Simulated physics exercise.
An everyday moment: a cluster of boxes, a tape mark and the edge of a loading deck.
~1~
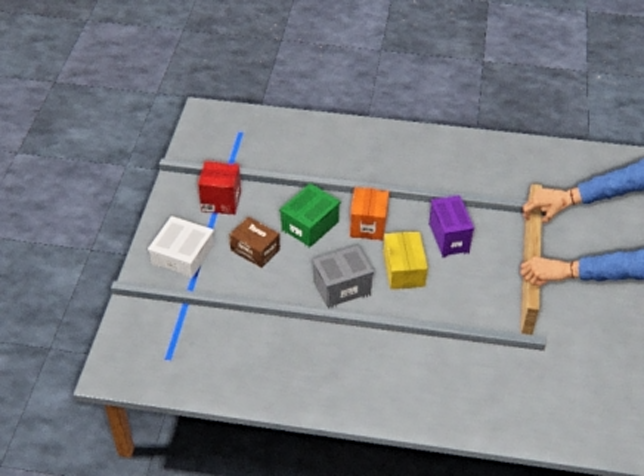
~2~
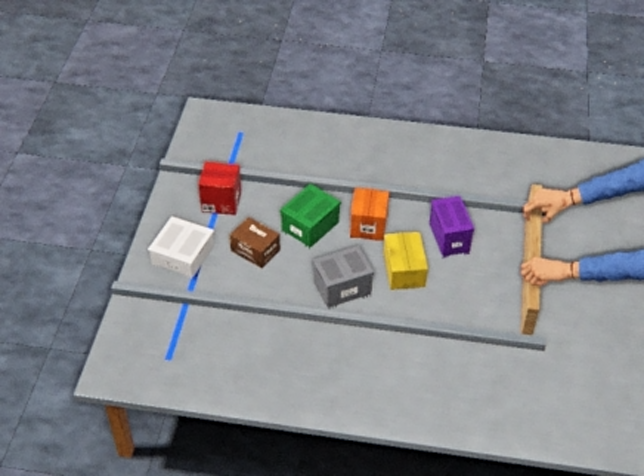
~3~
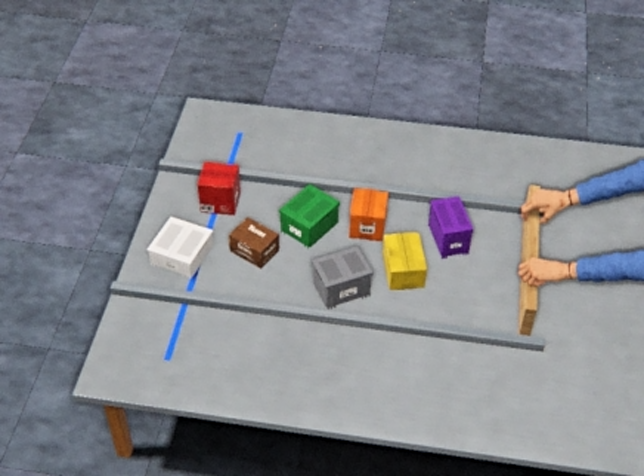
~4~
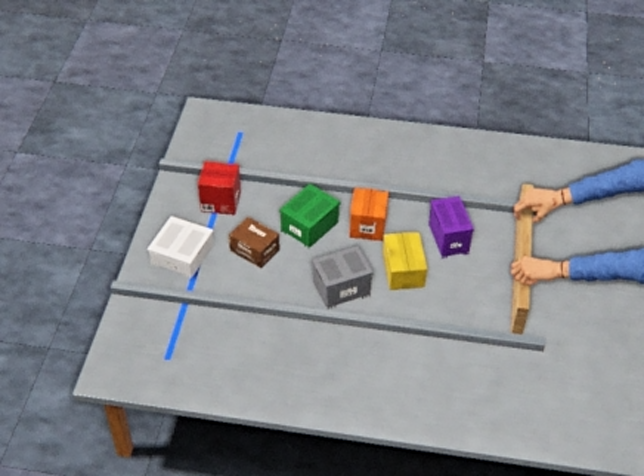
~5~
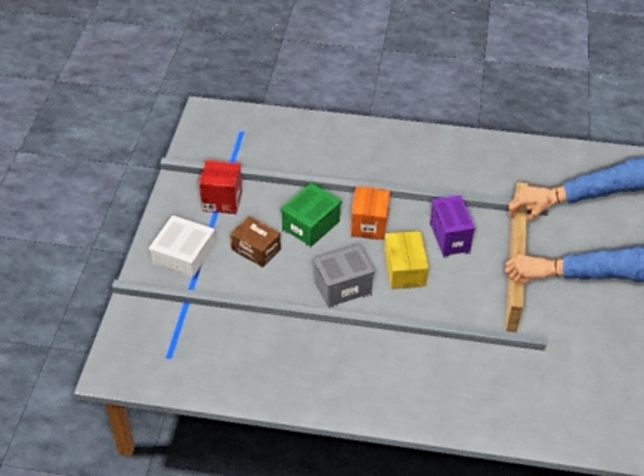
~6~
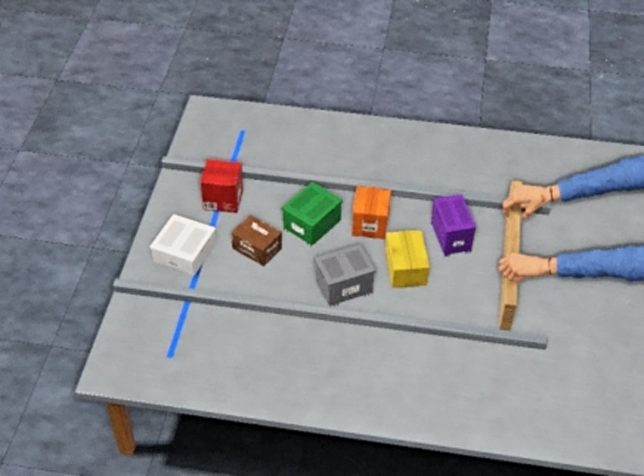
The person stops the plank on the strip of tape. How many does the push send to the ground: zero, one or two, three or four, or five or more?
Here the number that fall off is three or four.
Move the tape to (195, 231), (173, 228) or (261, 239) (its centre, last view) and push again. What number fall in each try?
Try by try, 3, 5 and 0.
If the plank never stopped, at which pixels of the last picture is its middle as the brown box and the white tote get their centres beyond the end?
At (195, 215) for the brown box; at (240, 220) for the white tote.
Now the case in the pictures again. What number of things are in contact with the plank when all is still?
That makes 3.
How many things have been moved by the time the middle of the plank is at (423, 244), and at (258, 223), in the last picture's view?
At the one place 2, at the other 8.
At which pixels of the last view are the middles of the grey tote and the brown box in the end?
The grey tote at (177, 262), the brown box at (148, 240).
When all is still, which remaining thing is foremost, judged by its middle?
Foremost is the brown box.
Soon after, none off yet; white tote at rest near (184, 245); red parcel at rest near (222, 186); brown box at rest near (257, 241).
Then, none off yet; white tote at rest near (184, 245); red parcel moved about its own width near (200, 181); brown box moved a little near (236, 243).
By the end, the number that fall off is three or four; fallen, green tote, red parcel and white tote.
